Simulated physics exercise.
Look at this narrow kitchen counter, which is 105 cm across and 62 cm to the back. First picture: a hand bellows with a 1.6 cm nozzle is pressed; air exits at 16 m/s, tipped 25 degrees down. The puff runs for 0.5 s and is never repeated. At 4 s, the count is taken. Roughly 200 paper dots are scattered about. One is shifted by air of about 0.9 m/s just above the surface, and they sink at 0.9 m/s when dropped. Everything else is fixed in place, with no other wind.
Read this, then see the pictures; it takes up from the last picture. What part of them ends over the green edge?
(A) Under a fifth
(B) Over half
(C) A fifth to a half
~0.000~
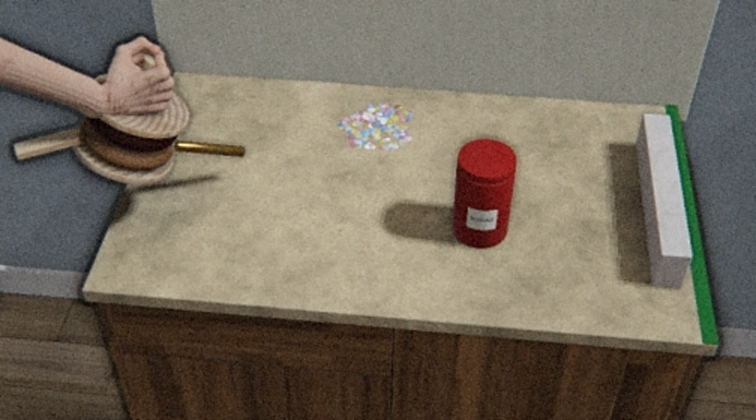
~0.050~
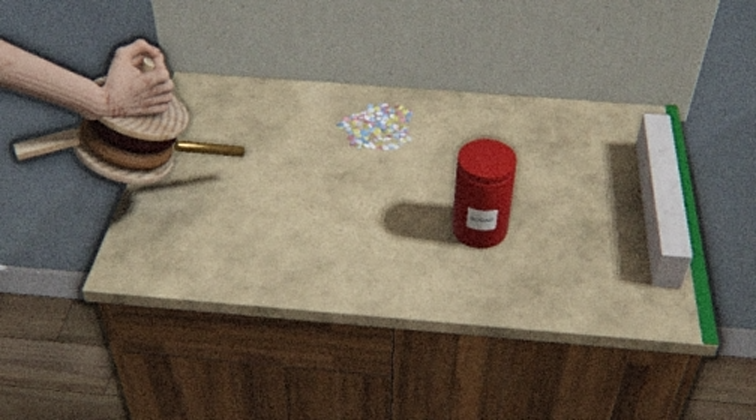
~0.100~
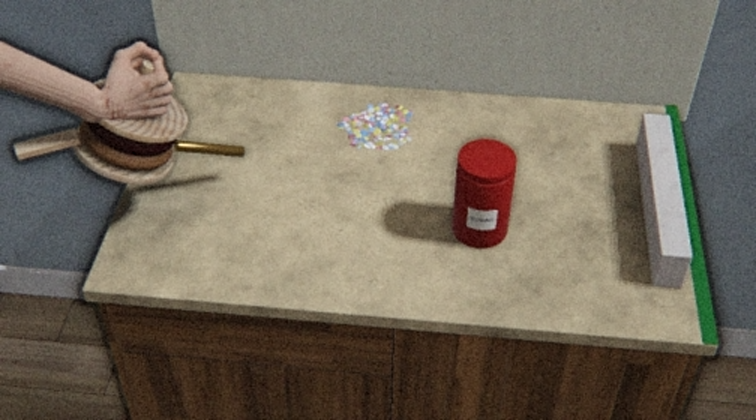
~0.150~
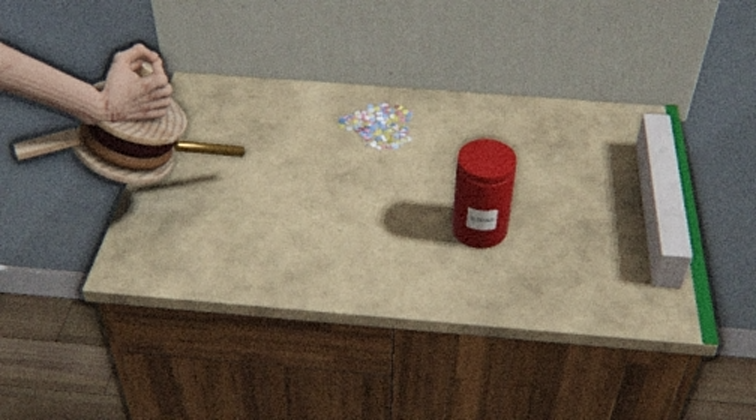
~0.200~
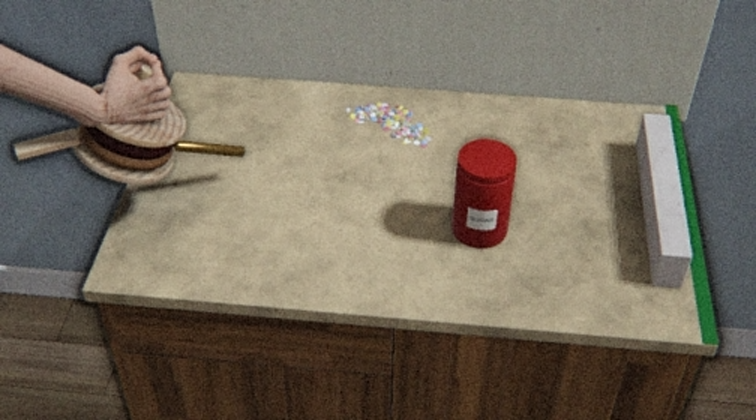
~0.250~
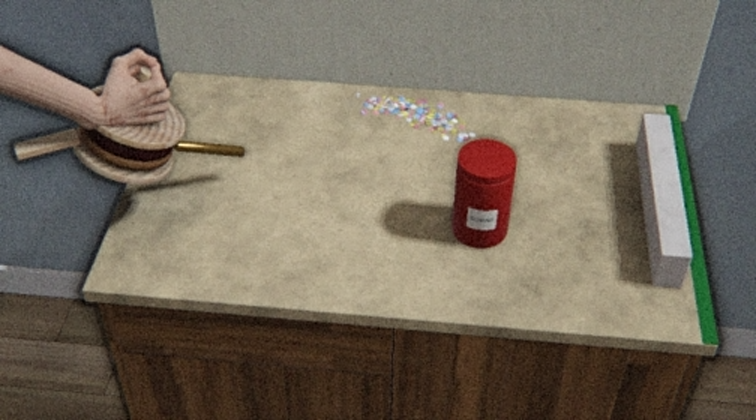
Answer: B.
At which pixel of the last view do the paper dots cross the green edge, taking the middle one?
Midpoint of crossings, approx. (678, 109).
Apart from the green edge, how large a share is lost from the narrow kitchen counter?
About 0 %.
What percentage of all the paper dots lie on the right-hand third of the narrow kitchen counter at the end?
I'd estimate around 2 per cent.
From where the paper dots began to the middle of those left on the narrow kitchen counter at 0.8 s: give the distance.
About 60 cm.
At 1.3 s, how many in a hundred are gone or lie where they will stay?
Estimate: Close to 90 %.
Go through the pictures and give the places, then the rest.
The middle of the paper dots is near (376, 126), none has stirred yet and the mouth of the hand bellows is at (243, 152), in the first picture.
The middle of the paper dots is near (376, 126), none has stirred yet and the green edge is centred on (695, 211), in the second picture.
The middle of the paper dots is near (376, 126), none has stirred yet, the top of a jar is at (487, 158) and the top of a plank is at (666, 180), in the third picture.
The middle of the paper dots is near (383, 125), the farthest in sight from the hand bellows is at (410, 112) and about 10 % have left their places, in the fourth picture.
The middle of the paper dots is near (394, 120), the farthest in sight from the hand bellows is at (410, 112) and about 50 % have left their places, in the fifth picture.
The middle of the paper dots is near (417, 112), the farthest in sight from the hand bellows is at (472, 135) and about 90 % have left their places, in the sixth picture.
After 0.8 s the count stands so, 70 % are over the green edge; the middle of those left on the top is near (662, 104).
After 1.3 s the count stands so, 98 % are over the green edge.
After 2.2 s the count stands so, 98 % are over the green edge.
After 4.0 s, at the end, 98 % are over the green edge.
